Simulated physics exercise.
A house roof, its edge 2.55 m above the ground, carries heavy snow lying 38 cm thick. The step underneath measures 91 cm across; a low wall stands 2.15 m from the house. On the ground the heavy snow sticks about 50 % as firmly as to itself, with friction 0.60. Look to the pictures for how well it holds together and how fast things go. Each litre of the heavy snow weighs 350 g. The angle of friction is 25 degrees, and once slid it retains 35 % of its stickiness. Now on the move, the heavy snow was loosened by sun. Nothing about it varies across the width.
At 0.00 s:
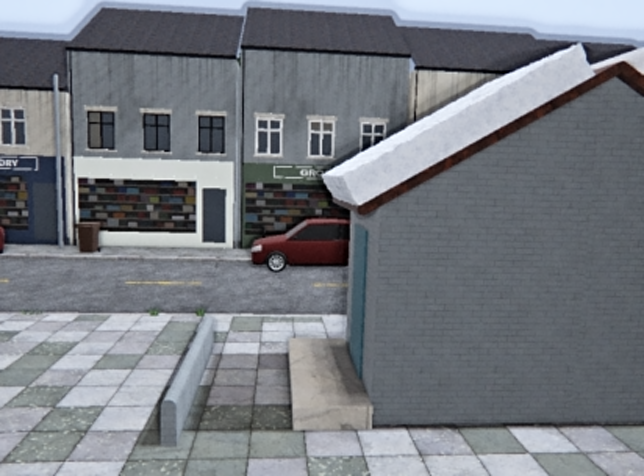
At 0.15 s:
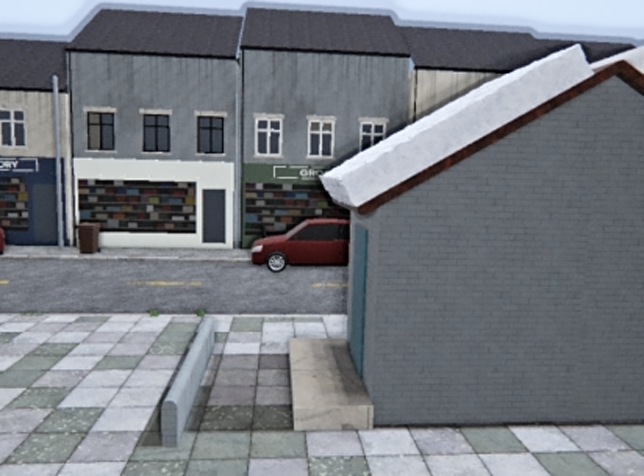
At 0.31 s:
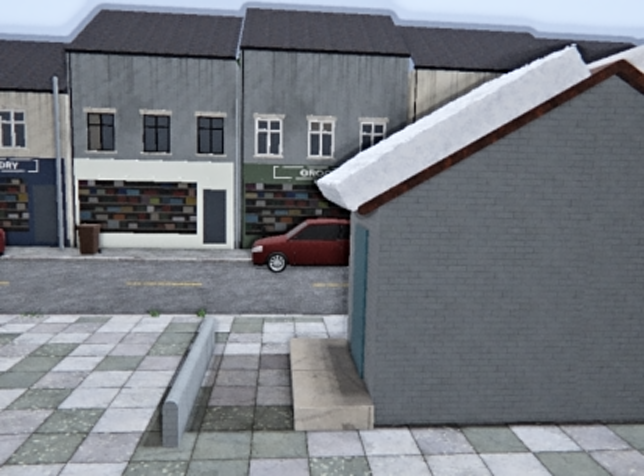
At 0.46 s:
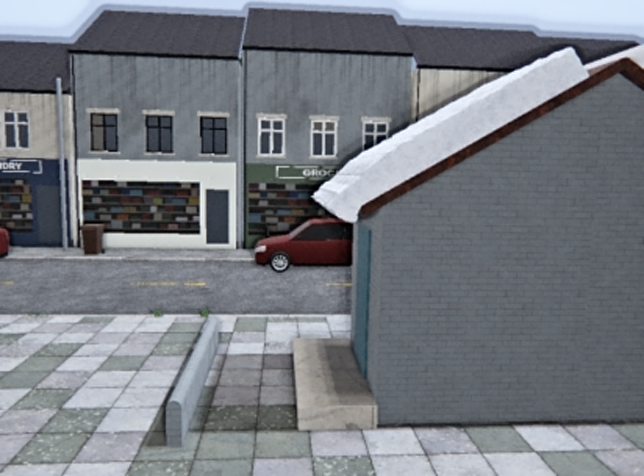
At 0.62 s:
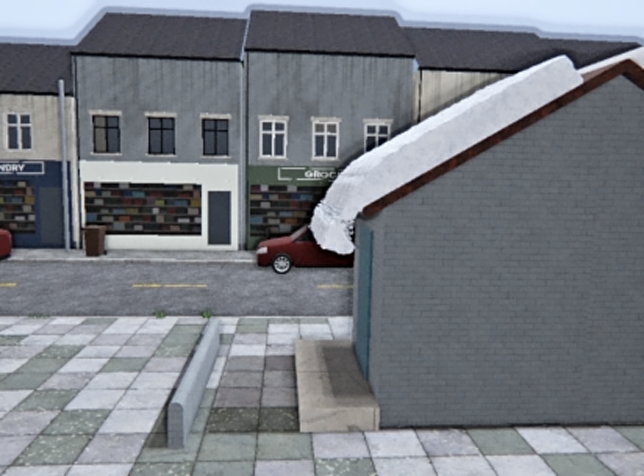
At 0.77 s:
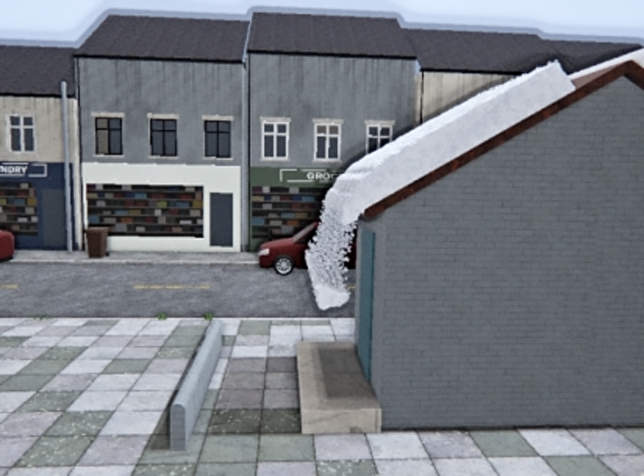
A grey brick house with a thick slab of snow on its sloping roof stands at the right, seen from slightly above across a paved yard. A low grey wall and a pale step lie to its left, with a dark red car and grey shopfronts across the street behind. The snow slides down leftward over the eaves, its front end bending downward and crumbling, while the view drifts very slightly.
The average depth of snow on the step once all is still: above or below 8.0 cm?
The depth passes that line.
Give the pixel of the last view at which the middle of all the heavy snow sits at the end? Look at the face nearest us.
Somewhere about (234, 411), I'd say.
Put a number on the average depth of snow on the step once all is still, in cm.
Average: Approx. 15 cm.
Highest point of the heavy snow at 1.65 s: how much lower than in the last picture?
0.7 m.
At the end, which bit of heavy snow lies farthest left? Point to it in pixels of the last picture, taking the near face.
It shows up near (24, 437) in the last picture.
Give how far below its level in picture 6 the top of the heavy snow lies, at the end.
The top ends up roughly 3.5 m below where it was in the last picture.
By 1.17 s, 80 % of the snow is still up on the roof and 20 % is falling or down.
By 1.65 s, 56 % of the snow is still up on the roof and 44 % is falling or down.
By 2.12 s, 21 % of the snow is still up on the roof and 79 % is falling or down.
By 2.60 s, none of the snow is still up on the roof and all is falling or down.
By 3.90 s, at the end, none of the snow is still up on the roof and the snow on the step is 15 cm deep on average.
